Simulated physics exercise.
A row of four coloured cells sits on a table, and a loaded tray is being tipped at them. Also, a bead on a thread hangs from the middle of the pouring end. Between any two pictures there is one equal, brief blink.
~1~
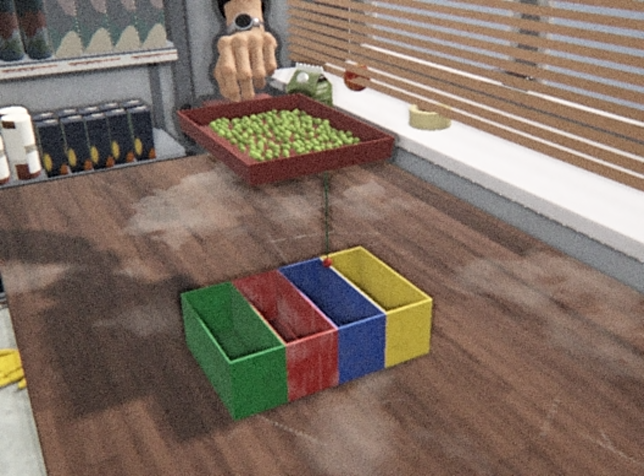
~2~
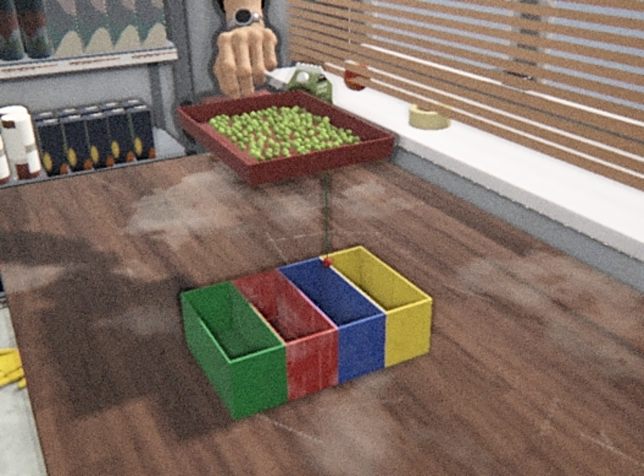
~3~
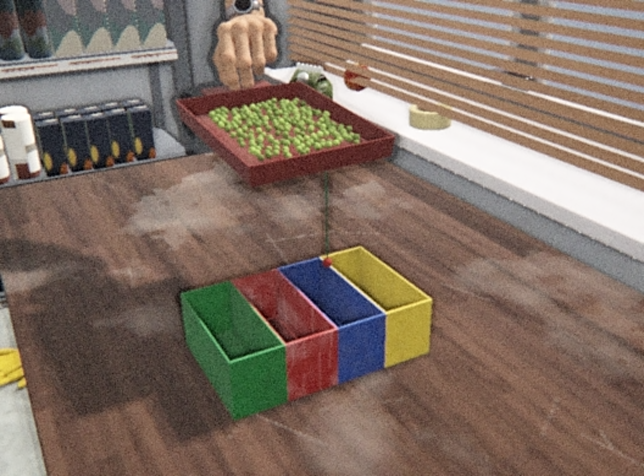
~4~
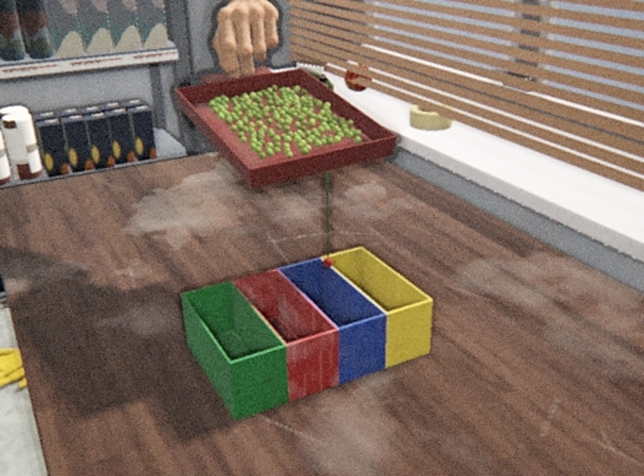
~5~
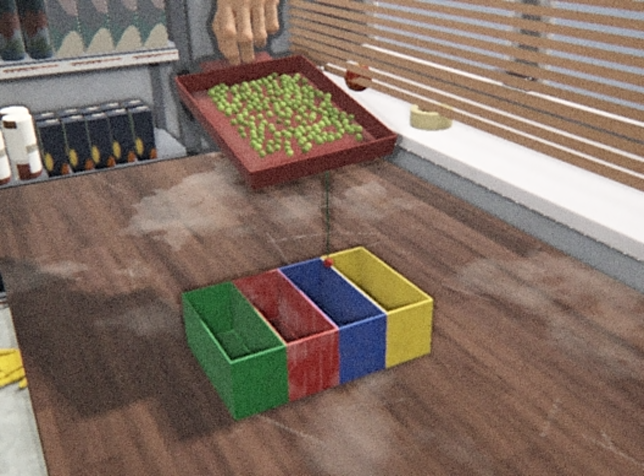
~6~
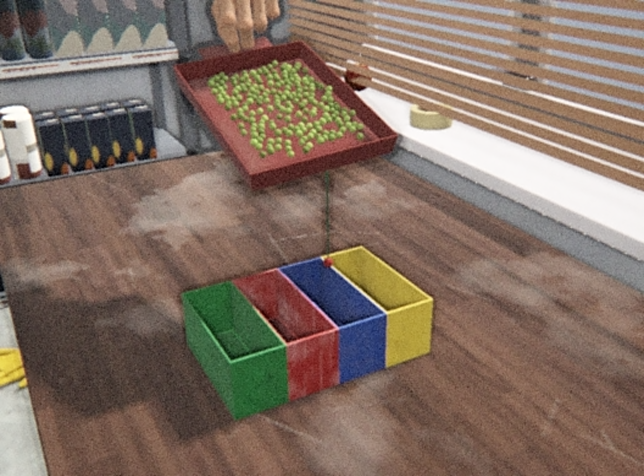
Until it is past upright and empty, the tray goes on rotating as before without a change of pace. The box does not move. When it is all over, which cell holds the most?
The red cell holds the most.
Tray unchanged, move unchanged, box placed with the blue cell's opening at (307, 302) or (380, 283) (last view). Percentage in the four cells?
Close to 100 in a hundred, followed by close to 90 in a hundred.
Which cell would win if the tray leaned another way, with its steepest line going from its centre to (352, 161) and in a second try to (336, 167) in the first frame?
So the first one goes to the cell in yellow and the second to yellow.
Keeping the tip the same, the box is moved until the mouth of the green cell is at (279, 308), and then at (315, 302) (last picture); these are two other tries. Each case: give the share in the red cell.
In order, 30 % and 10 %.
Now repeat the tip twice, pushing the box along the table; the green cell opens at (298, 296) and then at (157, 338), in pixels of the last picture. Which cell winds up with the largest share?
The answer is the green cell for the first try and the blue one for the second.
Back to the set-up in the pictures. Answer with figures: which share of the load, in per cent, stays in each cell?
So the green cell ends up with 10 % of the load, the red cell with 70 %, the blue cell with 20 %, and the yellow cell with 0 %.
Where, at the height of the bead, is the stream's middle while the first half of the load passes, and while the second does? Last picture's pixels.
I'd place the first part at (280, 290) and the rest at (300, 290).
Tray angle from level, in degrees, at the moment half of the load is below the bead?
Angle reached: About 115°.
Shortly afterwards, tray tipped steeply; all but a few on the tray; only a few in the red cell; only a few falling or outside the box.
Next, tray tipped past a quarter turn; near two thirds on the tray; a little in the red cell; only a few in the blue cell; only a few in the green cell; a little falling or outside the box.
Some moments later, tray tipped past a quarter turn; near two thirds in the red cell; near a quarter in the blue cell; a little in the green cell; a little in the yellow cell; only a few falling or outside the box.
In the end, tray tipped past a quarter turn; near two thirds in the red cell; near a quarter in the blue cell; a little in the green cell; a little in the yellow cell; only a few outside the box.
